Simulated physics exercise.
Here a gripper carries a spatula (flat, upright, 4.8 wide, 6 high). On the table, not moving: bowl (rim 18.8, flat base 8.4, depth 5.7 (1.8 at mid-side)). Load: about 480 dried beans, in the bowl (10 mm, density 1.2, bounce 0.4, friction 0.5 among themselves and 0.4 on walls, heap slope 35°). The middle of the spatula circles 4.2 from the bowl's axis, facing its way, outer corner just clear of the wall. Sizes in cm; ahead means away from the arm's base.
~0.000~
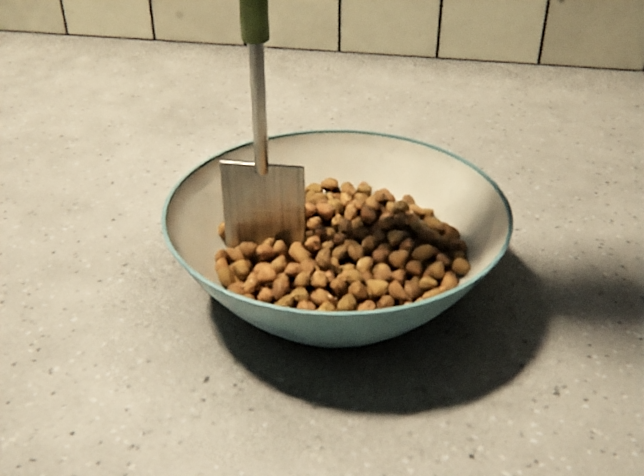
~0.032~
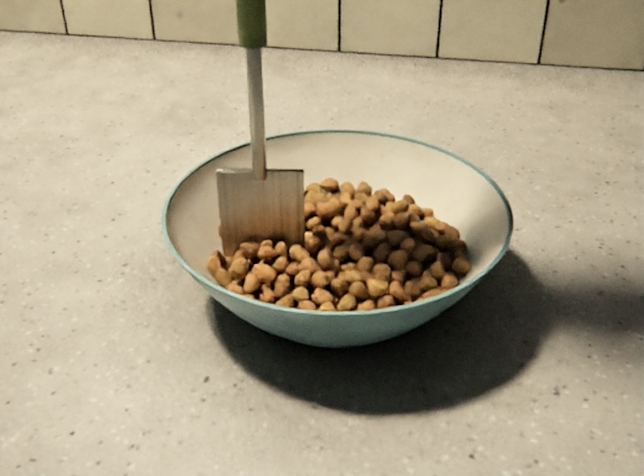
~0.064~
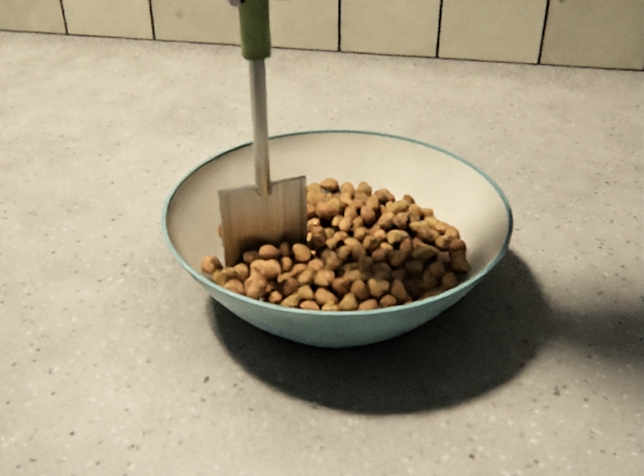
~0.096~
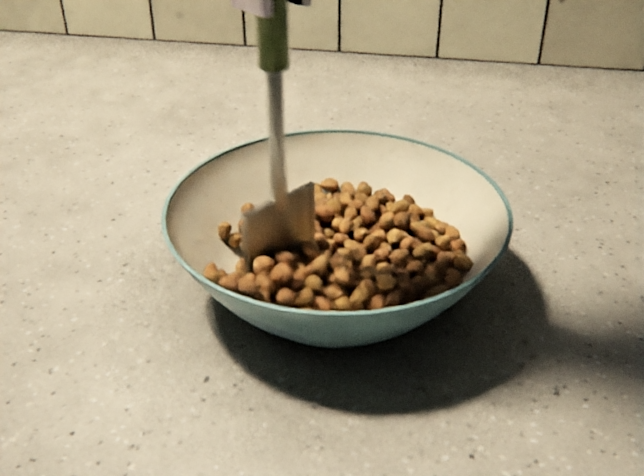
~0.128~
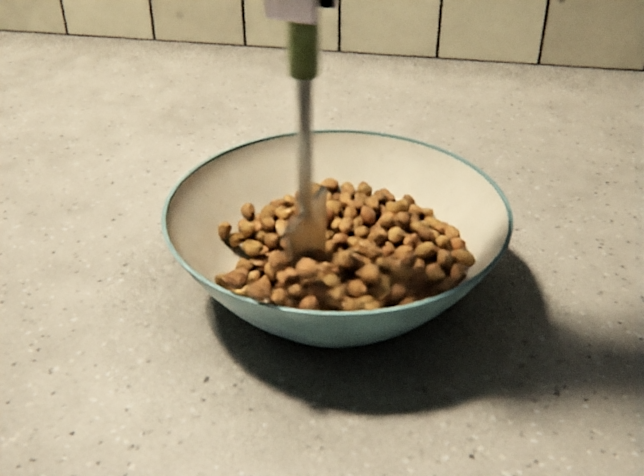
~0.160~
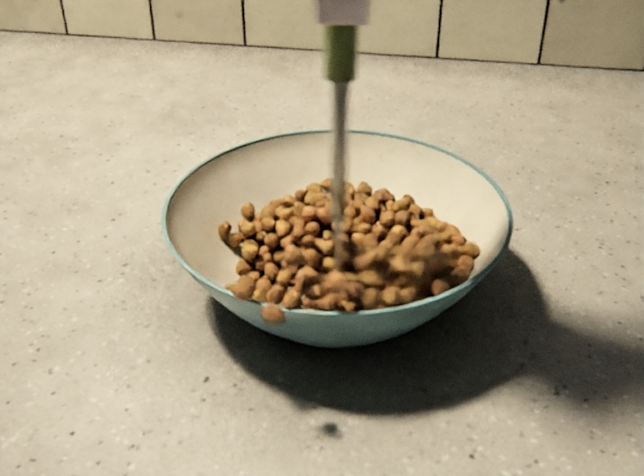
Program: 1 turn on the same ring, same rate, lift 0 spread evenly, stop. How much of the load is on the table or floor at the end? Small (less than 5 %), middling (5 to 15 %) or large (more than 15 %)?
On the table or floor the share is large, more than 15 %.
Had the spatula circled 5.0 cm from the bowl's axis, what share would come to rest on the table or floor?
Then about 20 per cent.
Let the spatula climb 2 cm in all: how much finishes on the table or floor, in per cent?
Some 10 per cent.
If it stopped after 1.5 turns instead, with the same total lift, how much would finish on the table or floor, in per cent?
It would be near 30 per cent.
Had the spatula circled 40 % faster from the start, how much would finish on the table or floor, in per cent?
In that case some 35 per cent.
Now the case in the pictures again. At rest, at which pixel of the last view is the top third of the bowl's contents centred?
At about (255, 273).
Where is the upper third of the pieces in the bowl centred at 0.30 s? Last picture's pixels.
Near (429, 195).
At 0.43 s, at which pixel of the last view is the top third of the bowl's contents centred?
Near (273, 175).
After 0.30 s, 199° round, highest piece 8 above the table; 450 in the bowl, 5 on the table or floor, 22 in flight or on the tool.
After 0.43 s, 297° round, highest piece 8 above the table; 398 in the bowl, 47 on the table or floor, 32 in flight or on the tool.
After 0.70 s, 0° round, highest piece 6 above the table; 370 in the bowl, 107 on the table or floor.
After 1.40 s, 0° round, highest piece 6 above the table; 370 in the bowl, 107 on the table or floor.
In the end, 370 in the bowl, 107 on the table or floor. That is 22 % on the table or floor.
